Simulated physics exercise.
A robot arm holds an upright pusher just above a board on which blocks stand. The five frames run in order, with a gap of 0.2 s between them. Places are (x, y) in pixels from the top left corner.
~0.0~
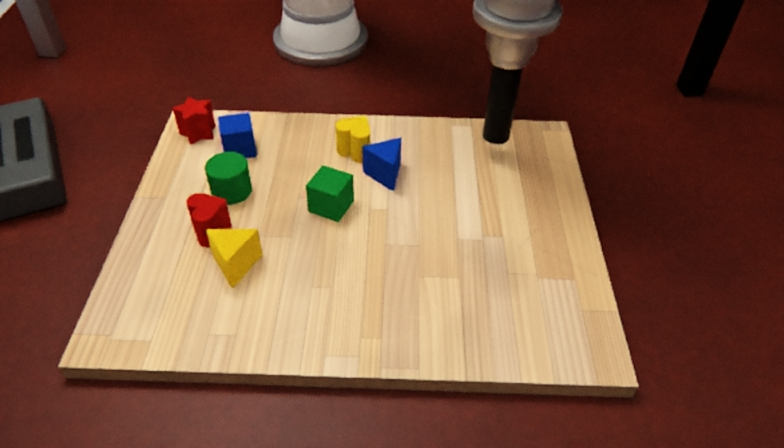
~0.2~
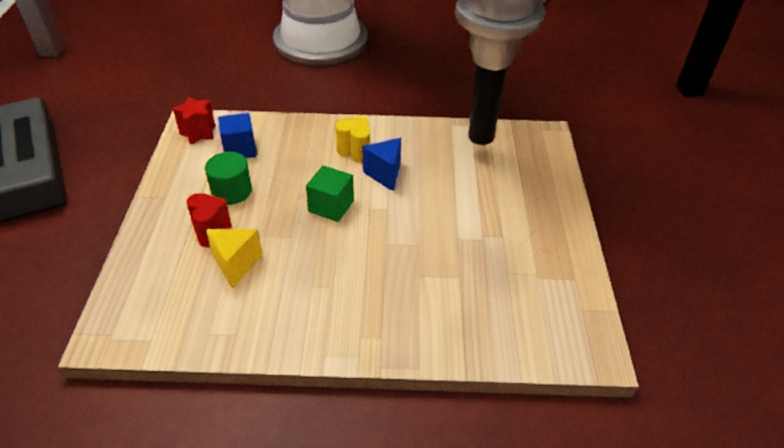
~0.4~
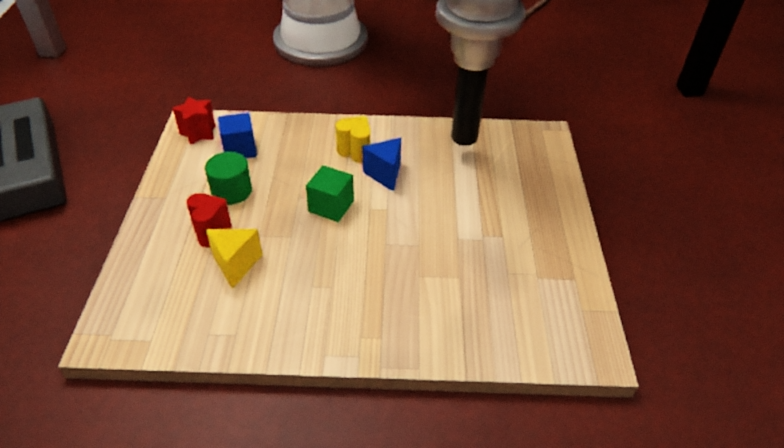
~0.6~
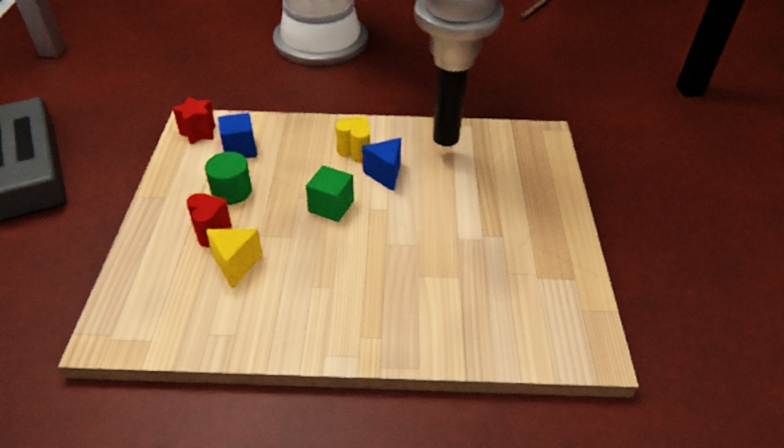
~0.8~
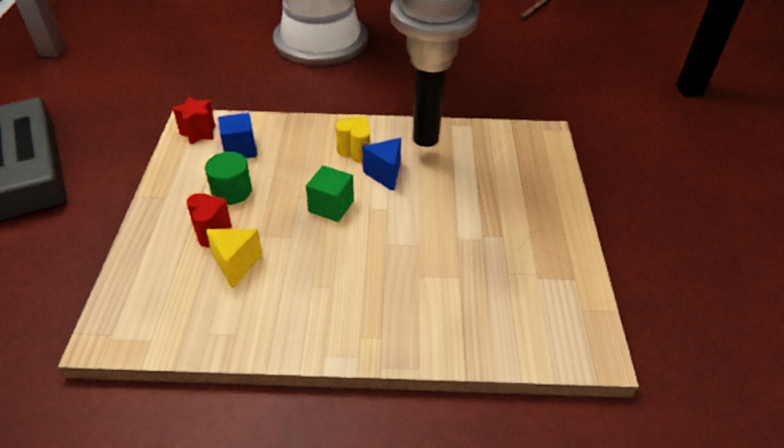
The clip shows a robot arm holding an upright black pusher above a wooden board with red, blue, green and yellow blocks; the pusher moves steadily left toward the blue triangle while the blocks stay still.
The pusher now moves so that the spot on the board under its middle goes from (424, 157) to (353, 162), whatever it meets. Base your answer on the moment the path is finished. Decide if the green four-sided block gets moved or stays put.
It ends up on the same spot.
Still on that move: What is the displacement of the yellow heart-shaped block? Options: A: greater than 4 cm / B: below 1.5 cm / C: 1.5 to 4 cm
My pick is C.
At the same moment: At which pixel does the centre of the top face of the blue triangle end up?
Pixel (360, 153).
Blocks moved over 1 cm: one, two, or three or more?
I'd say two blocks get moved.
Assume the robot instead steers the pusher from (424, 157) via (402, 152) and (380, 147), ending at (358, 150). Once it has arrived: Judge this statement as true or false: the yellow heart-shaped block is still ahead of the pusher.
That is true.
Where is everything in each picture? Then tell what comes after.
The first frame shows pusher's lower end at (496, 137); green four-sided block at (330, 180); yellow heart-shaped block at (355, 126); blue triangle at (386, 149).
The second frame shows pusher at (481, 137); blocks still.
The third frame shows pusher at (465, 138); blocks still.
The fourth frame shows pusher at (446, 139); blocks still.
The fifth frame shows pusher at (426, 139); green four-sided block at (330, 180); yellow heart-shaped block at (355, 126); blue triangle at (386, 149).
What follows on the original path. Halfway along, pusher at (389, 142); blue triangle at (375, 152), turned 40° anticlockwise.
At the end, pusher at (352, 144); green four-sided block still; yellow heart-shaped block at (333, 124), turned 55° clockwise; blue triangle at (360, 153), turned 105° anticlockwise.
